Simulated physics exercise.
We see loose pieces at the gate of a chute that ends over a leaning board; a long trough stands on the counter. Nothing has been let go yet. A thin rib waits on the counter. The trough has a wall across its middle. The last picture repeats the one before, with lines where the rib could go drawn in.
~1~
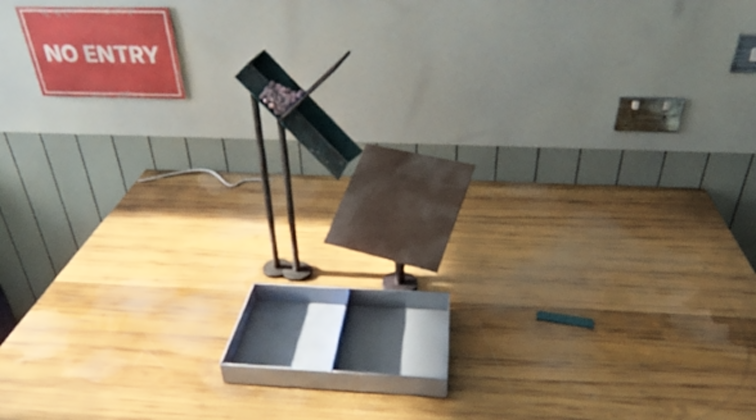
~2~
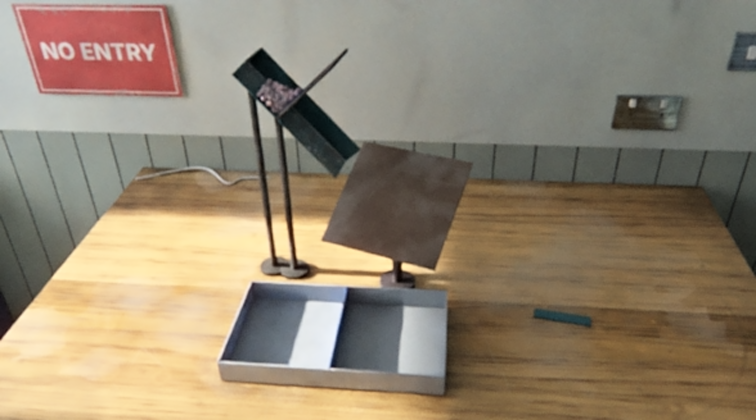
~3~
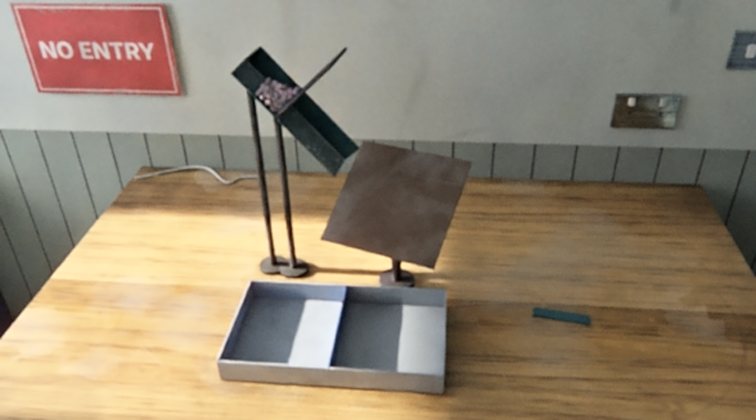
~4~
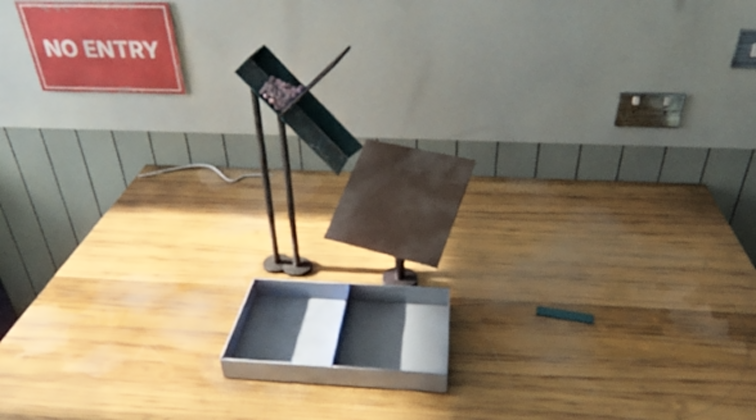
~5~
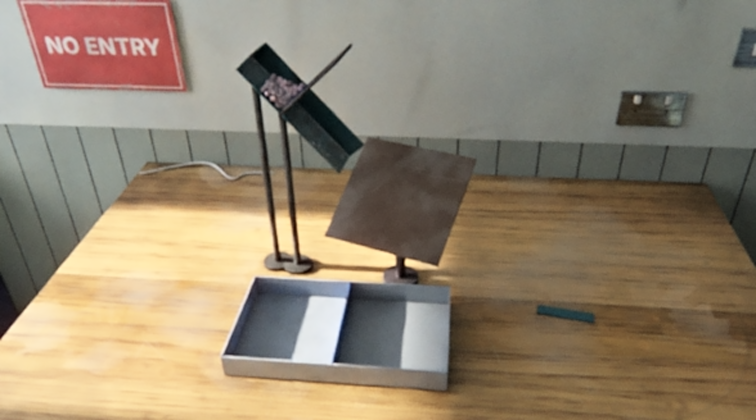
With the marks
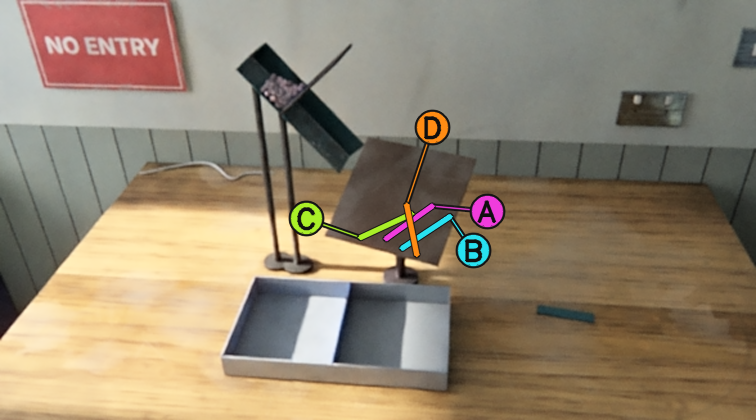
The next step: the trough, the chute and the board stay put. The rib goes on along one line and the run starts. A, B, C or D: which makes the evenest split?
Line A does it best.
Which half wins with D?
More lands on the right.
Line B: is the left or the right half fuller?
More lands on the right.
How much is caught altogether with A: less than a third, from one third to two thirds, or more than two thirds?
It is more than two thirds.
On the marked copy, line A from (432, 206) to (386, 238); line B from (450, 216) to (402, 248); line C from (411, 213) to (360, 237); line D from (406, 205) to (416, 254).
For line A, of what is caught, about half in the left half, about half in the right.
For line B, of what is caught, a small part in the left half, most in the right.
For line C, of what is caught, most in the left half, a small part in the right.
For line D, of what is caught, a small part in the left half, most in the right.
